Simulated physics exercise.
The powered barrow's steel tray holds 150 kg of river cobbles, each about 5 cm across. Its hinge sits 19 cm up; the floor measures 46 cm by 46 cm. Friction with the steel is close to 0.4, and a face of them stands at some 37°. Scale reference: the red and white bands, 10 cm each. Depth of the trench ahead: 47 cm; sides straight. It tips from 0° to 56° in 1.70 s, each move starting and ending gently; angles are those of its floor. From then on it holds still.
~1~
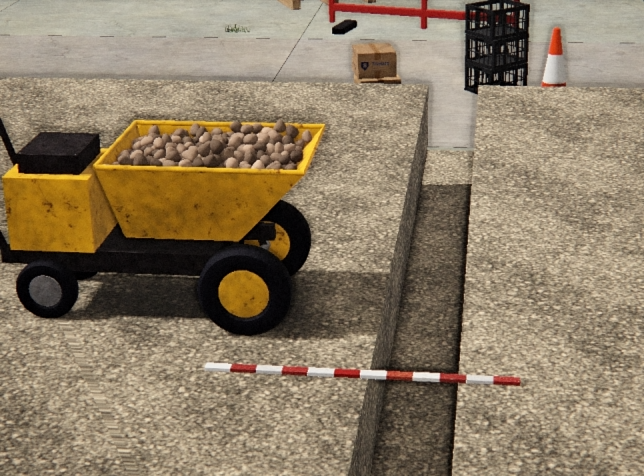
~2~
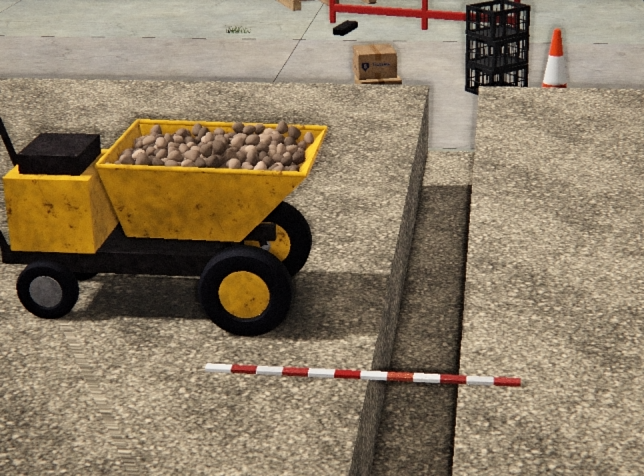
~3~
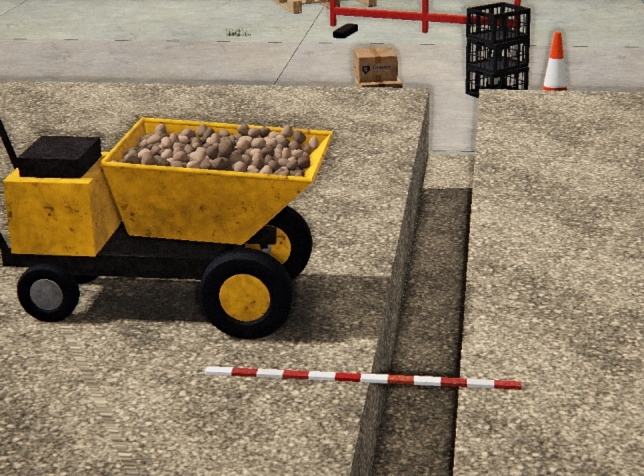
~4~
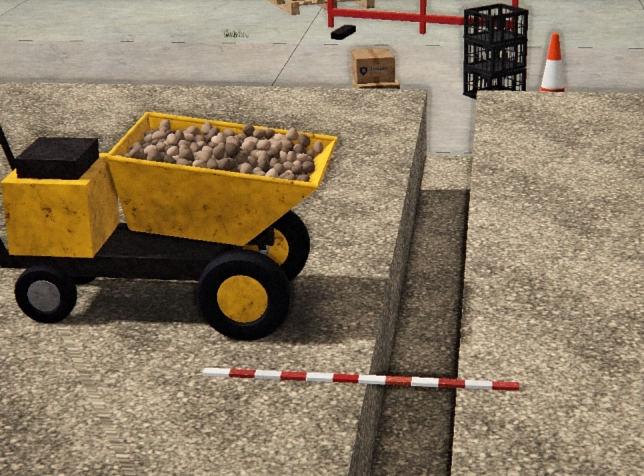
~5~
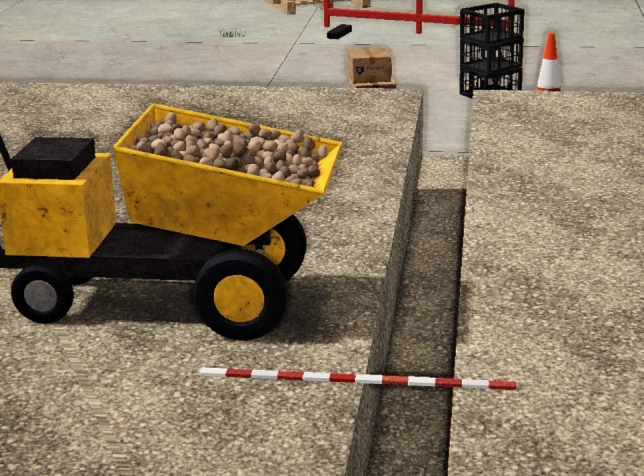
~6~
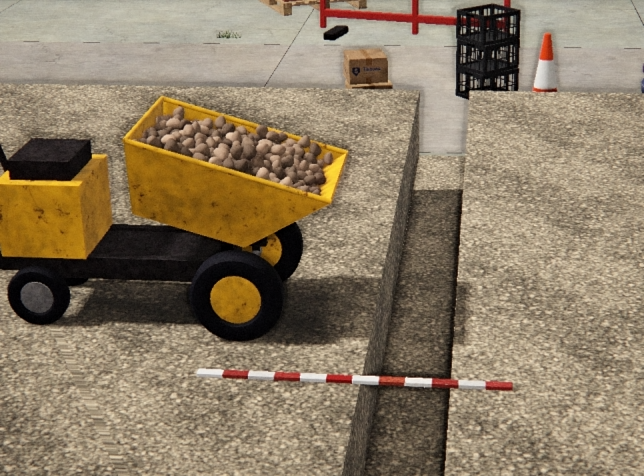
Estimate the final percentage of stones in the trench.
I would say 69 percent.
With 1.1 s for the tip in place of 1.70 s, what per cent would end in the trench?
In that case, around 65%.
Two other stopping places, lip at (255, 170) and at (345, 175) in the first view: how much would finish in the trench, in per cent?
It comes to about 60 and 45 in a hundred.
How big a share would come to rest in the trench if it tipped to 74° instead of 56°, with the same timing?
I'd guess some 95 in a hundred.
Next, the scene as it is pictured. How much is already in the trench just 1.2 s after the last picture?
I'd put it near 20 per cent.
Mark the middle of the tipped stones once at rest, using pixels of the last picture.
I'd point somewhere around (418, 399).
Then, 0.7 s after the last picture the floor is at 47°, 100 % in the tray; the foremost stones are at (377, 238).
Then, 1.2 s after the last picture the floor is at 56°, 80 % in the tray, 20 % in the trench; the foremost stones are at (456, 331).
Then, 1.6 s after the last picture the floor is at 56°, 60 % in the tray, 38 % in the trench, 2 % past the trench; the foremost stones are at (509, 323).
Then, 3.5 s after the last picture the floor is at 56°, 28 % in the tray, 69 % in the trench, 3 % past the trench; the foremost stones are at (539, 324).
